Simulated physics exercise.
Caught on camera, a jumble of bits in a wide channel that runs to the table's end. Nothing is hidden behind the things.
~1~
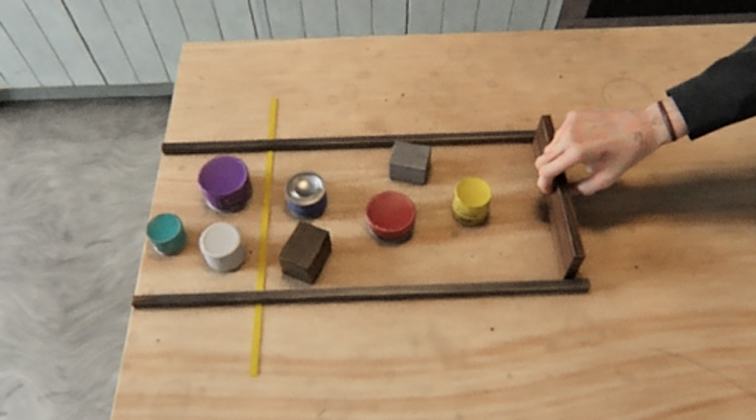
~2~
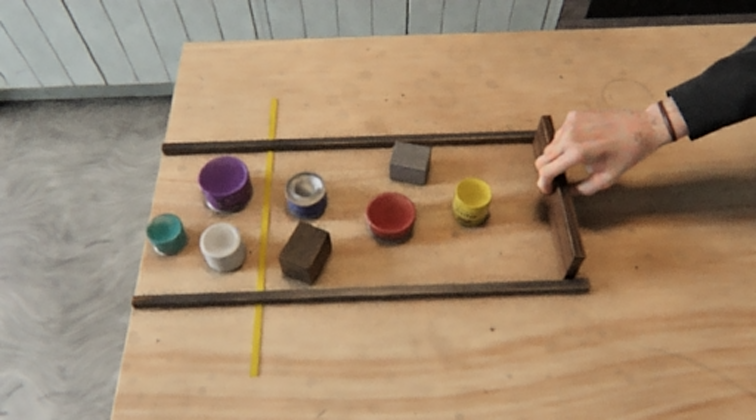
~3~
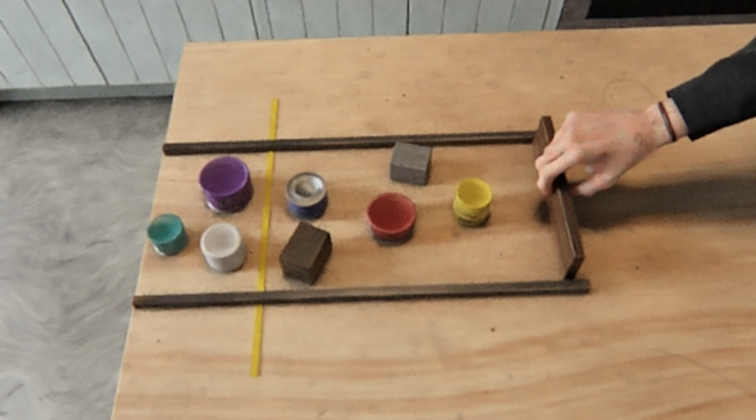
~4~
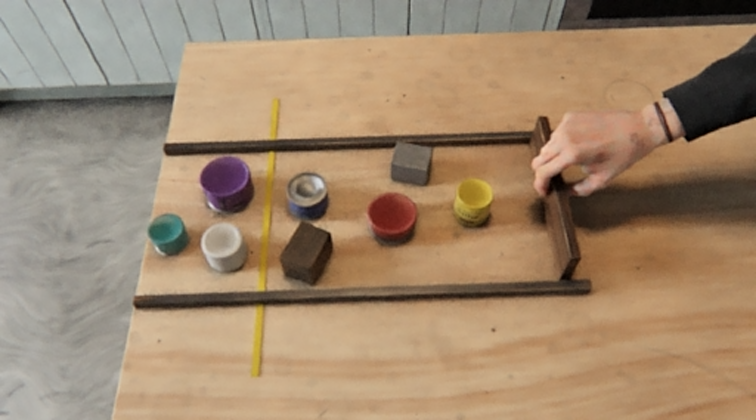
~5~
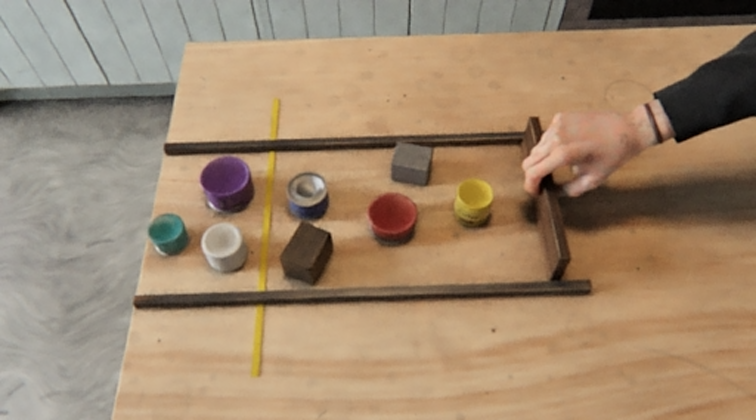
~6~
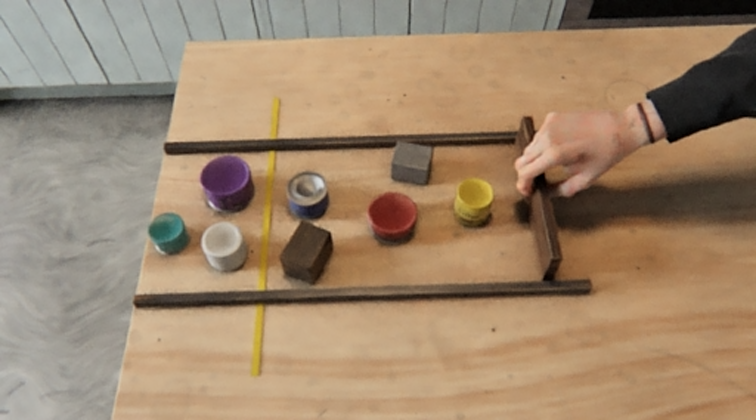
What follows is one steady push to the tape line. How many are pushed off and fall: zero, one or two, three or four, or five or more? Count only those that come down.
The number that fall off is zero.
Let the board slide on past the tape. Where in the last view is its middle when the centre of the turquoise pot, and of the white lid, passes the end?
For the turquoise pot at (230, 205), for the white lid at (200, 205).
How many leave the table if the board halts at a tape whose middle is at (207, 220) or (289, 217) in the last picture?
Down on the floor: 2 and 0.
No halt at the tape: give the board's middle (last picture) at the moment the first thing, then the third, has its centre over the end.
About (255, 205), then (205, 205).
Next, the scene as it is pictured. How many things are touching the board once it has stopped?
3 of them.
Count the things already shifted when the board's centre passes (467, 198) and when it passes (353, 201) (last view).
First 1, then 5.
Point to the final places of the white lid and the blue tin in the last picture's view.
About (195, 265), and the other about (210, 189).
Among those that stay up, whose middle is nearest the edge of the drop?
The purple tin ends nearest.
A little later, none off yet; turquoise pot at rest near (169, 234); purple tin at rest near (229, 184); white lid at rest near (225, 247).
When it is over, the number that fall off is zero.
